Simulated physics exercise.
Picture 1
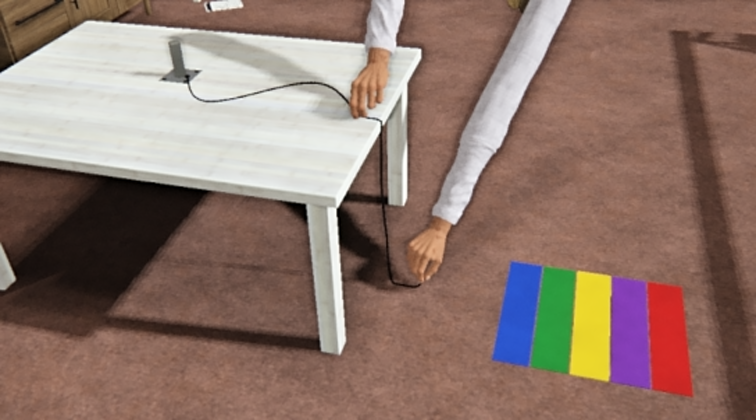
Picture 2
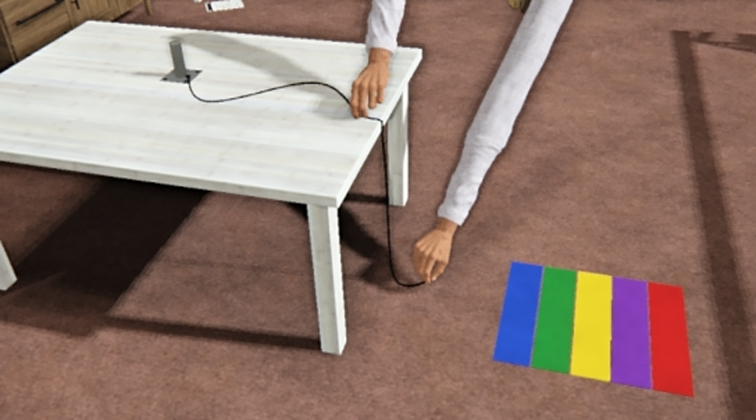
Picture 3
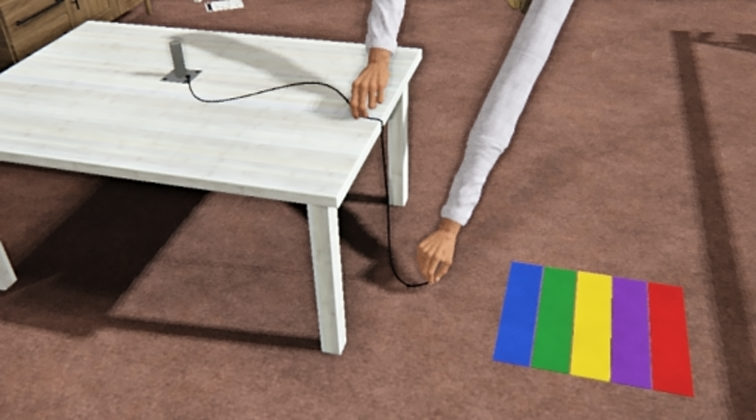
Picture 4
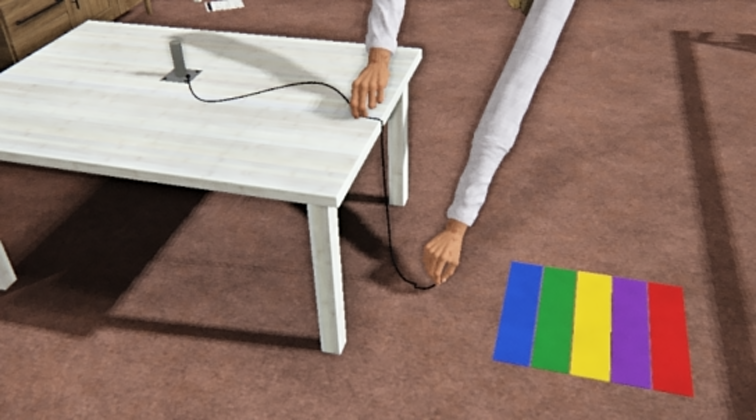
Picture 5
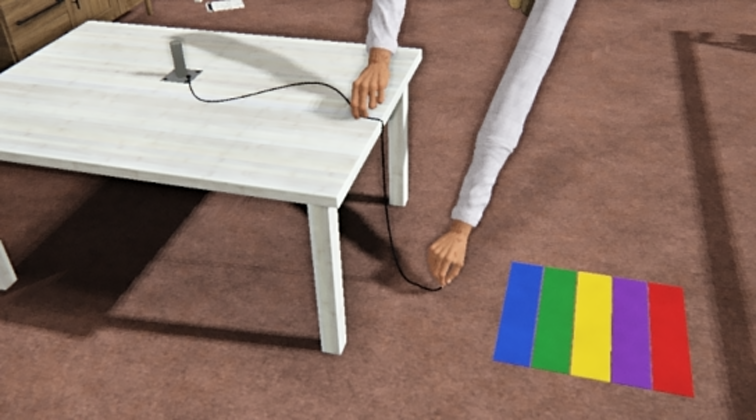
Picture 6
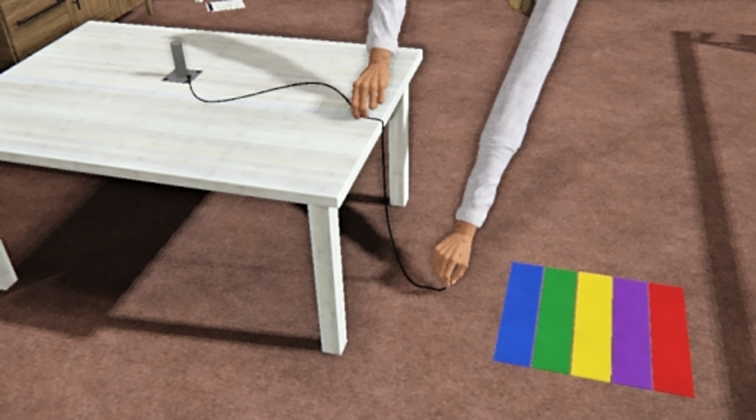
A person's hands holding a dark cord on a white table, one slowly drawing its hanging end rightward above the carpet near coloured strips.
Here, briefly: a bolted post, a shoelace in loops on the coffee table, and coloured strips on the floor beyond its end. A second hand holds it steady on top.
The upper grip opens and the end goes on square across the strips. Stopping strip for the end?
Purple.
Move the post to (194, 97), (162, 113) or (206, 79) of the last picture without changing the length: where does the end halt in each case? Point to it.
First try about (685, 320), second about (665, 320), third about (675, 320).
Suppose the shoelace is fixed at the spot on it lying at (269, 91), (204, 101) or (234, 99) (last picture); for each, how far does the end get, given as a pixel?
Roughly (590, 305), (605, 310) and (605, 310).
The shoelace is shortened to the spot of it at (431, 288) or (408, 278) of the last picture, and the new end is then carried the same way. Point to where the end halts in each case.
The pixels are close to (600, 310) and (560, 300), one per try.
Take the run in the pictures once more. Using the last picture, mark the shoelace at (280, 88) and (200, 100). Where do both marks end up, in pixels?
Point one to (313, 97), point two to (239, 85).
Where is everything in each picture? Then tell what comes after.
The first frame shows end (424, 278); blue (514, 343); green (552, 350); yellow (590, 357); purple (630, 364); red (671, 371).
The second frame shows end (430, 279); shoelace through (192, 93) (262, 92) (336, 90) (375, 120) (387, 194) (391, 260).
The third frame shows end (434, 280).
The fourth frame shows end (440, 281); shoelace through (192, 92) (262, 92) (336, 90) (375, 120) (386, 194) (393, 260).
The fifth frame shows end (445, 282).
The sixth frame shows end (450, 283); shoelace through (193, 93) (263, 92) (336, 90) (376, 120) (385, 194) (399, 261).
A little later, end near (565, 302); over green.
Next, end near (609, 309); over yellow.
When it is tight, end near (637, 313); over purple. It gets as far as the purple strip.
